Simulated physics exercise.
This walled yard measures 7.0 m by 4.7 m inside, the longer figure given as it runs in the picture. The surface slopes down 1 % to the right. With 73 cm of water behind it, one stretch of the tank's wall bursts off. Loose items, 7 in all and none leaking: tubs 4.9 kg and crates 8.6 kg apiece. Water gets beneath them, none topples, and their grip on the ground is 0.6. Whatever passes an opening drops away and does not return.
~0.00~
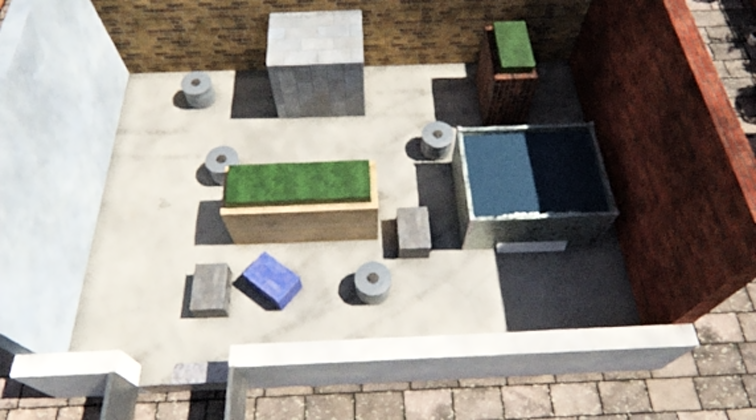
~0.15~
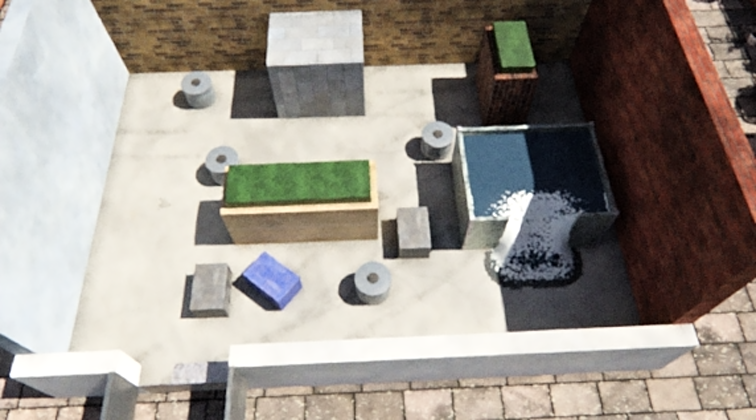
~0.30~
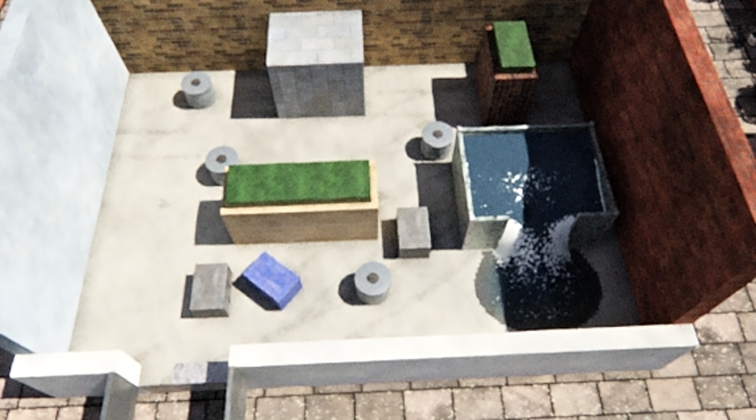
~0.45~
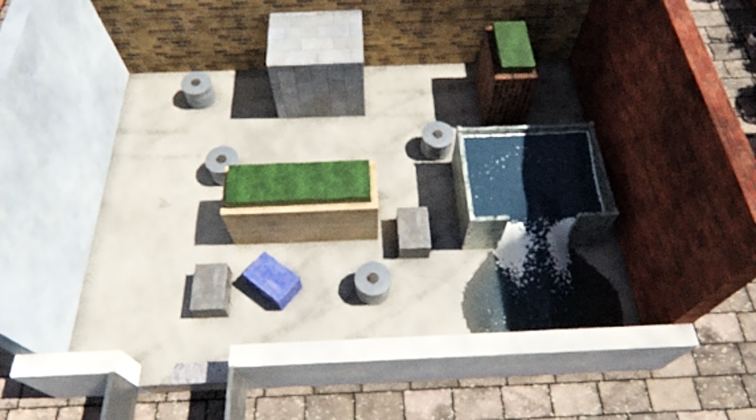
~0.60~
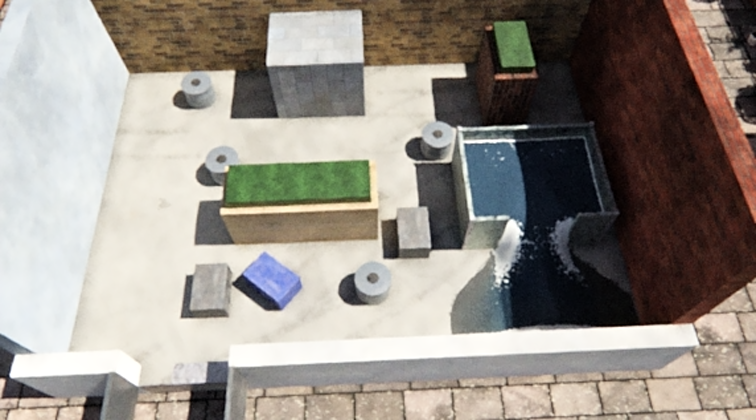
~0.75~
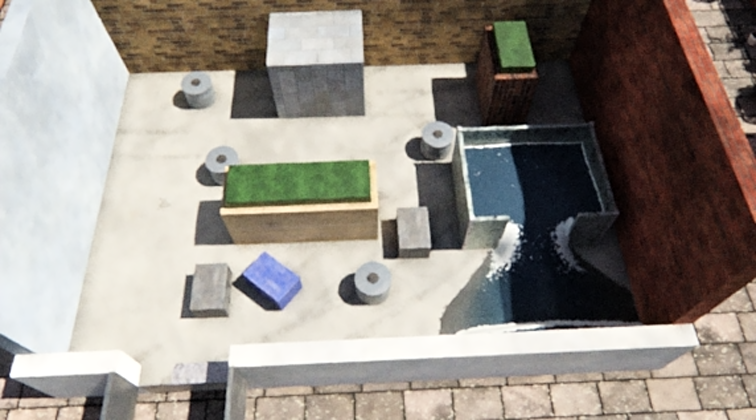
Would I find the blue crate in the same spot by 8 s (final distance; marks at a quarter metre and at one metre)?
Blue crate ends far away.
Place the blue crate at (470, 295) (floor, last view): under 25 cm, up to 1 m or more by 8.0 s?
It travels far.
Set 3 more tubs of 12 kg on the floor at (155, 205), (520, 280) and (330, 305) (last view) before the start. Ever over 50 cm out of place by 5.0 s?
In that order: Under, past it, past it.
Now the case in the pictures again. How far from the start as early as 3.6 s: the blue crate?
Roughly 150 cm by then.
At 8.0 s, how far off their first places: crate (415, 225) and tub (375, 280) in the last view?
In turn: 20 cm, washed out.
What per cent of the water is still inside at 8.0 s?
Some 94 per cent remains.
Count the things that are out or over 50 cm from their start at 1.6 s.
I count 0.
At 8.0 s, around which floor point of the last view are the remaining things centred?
Around (302, 136).
After 1.6 s the blue crate is near (271, 276), 0.0 m from its start, aground; 0 of 7 are out; 0 afloat.
After 3.6 s the blue crate is near (134, 272), 1.7 m from its start, afloat; 0 of 7 are out; 3 afloat.
After 5.6 s the blue crate is near (119, 220), 2.1 m from its start, afloat; 0 of 7 are out; 3 afloat.
After 8.0 s the blue crate is near (227, 106), 2.8 m from its start, afloat; 1 of 7 are out; 4 afloat.
